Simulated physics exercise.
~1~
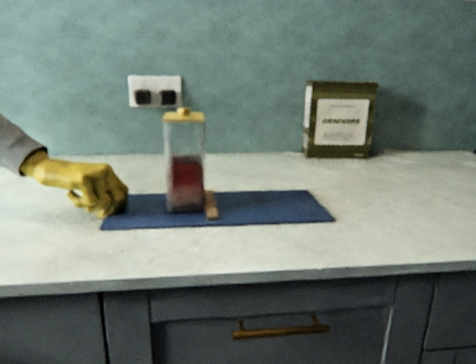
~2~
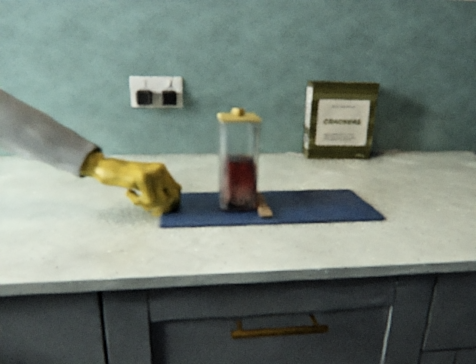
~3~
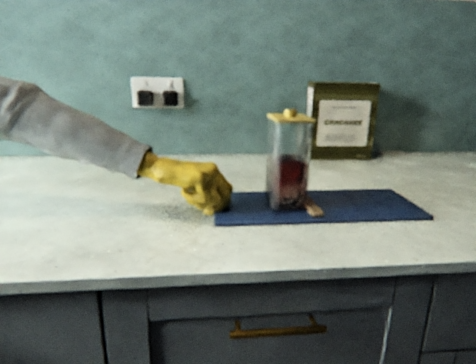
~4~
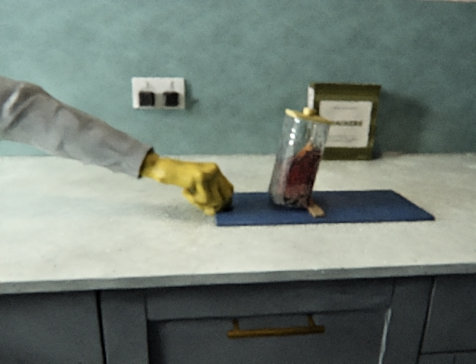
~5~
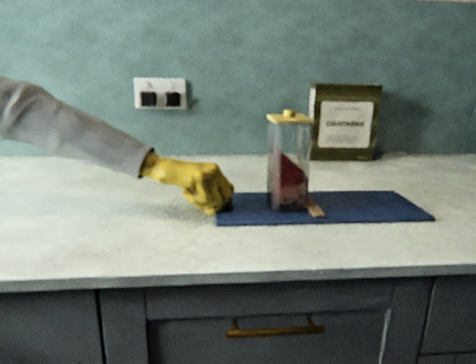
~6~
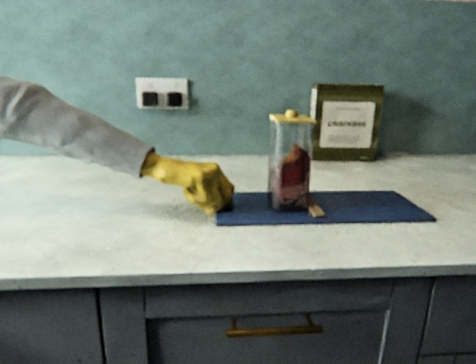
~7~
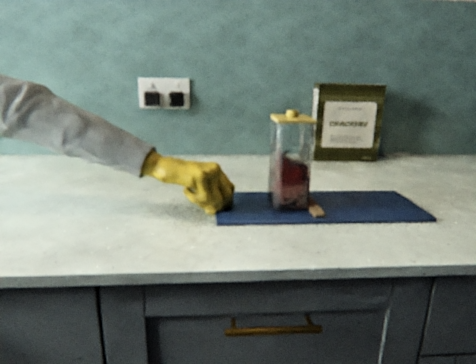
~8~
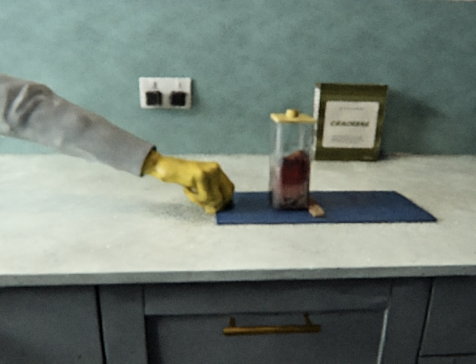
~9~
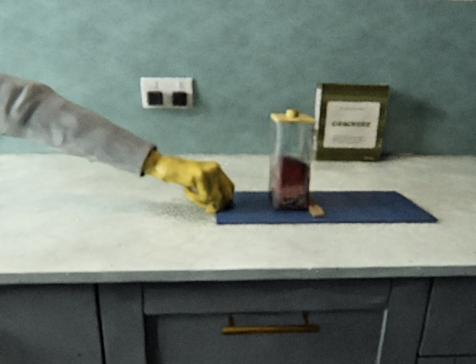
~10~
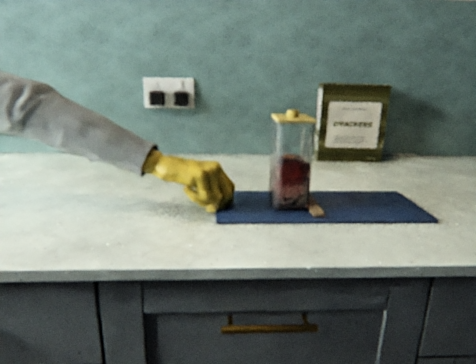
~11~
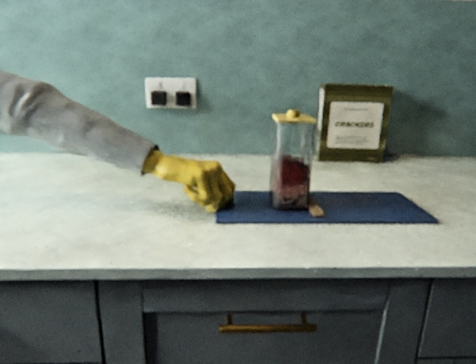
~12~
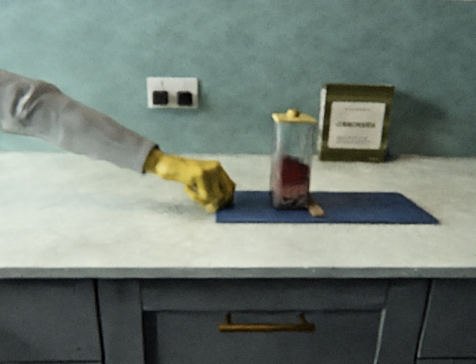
Clear canister of dark red liquid riding a blue board pulled right by a yellow-gloved hand, tilting at the stop, then settling upright.
